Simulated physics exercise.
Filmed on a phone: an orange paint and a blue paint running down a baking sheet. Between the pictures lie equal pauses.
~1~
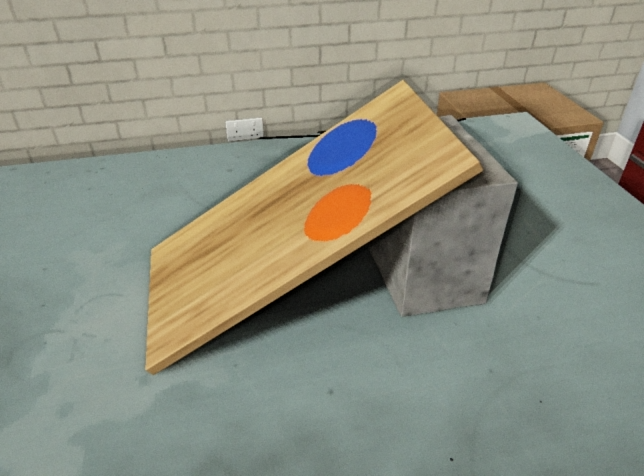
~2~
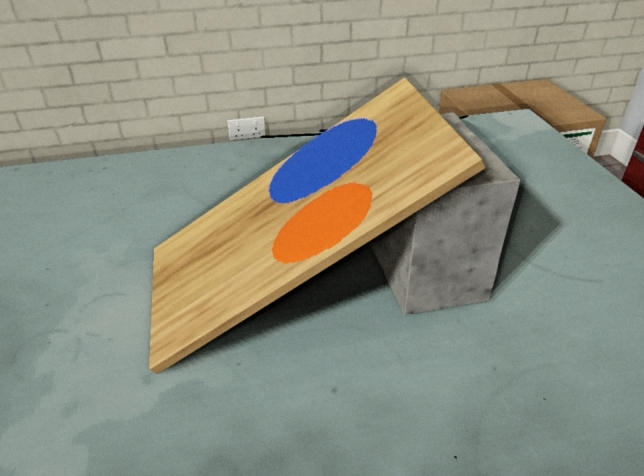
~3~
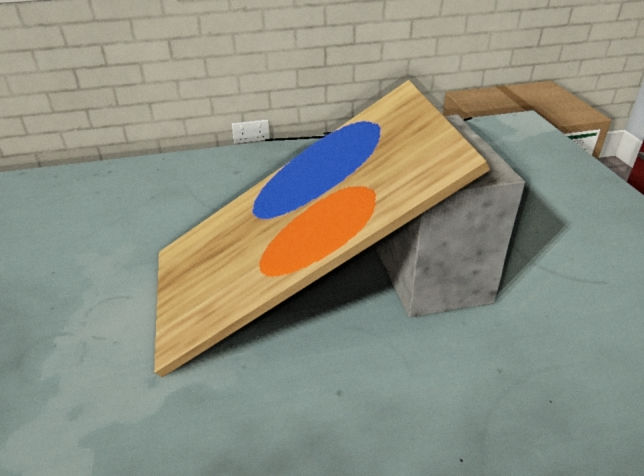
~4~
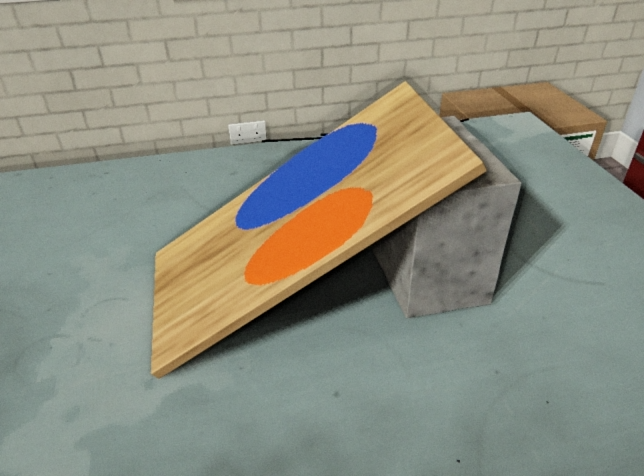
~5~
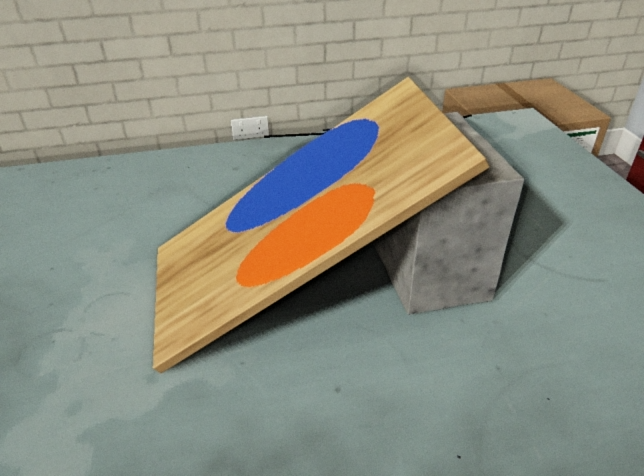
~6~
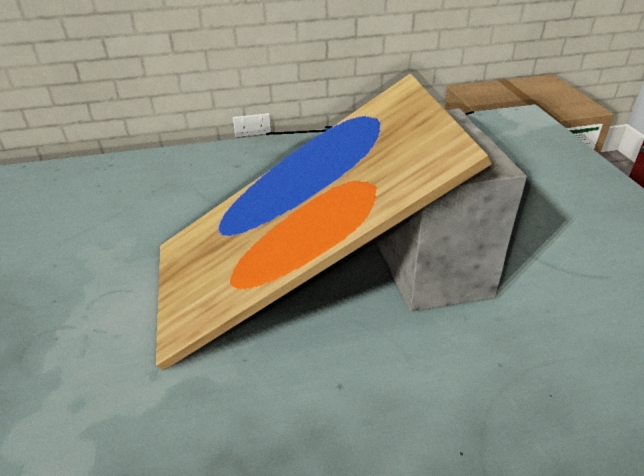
On a grey-green tabletop before a pale brick wall with a white socket, seen from slightly above, a flat wood-grained board leans on a grey stone-like block, with brown boxes behind at right. A blue paint patch lies above an orange one on the board. Both stretch down the slope toward the lower left, quickly at first, then more slowly, while the camera shakes slightly.
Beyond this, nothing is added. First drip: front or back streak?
Back.
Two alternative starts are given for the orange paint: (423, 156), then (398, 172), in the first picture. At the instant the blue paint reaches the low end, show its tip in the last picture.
Tip, last view - start 1: (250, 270), start 2: (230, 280).
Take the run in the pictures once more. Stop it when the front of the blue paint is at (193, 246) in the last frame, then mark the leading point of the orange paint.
Front, final frame: Approx. (209, 294) px.
Shortly, the orange paint is three quarters of the way down; the blue paint is close to the edge.
Then, the orange paint is close to the edge; the blue paint is close to the edge.
At the finish, the orange paint is close to the edge; the blue paint is at the low edge.
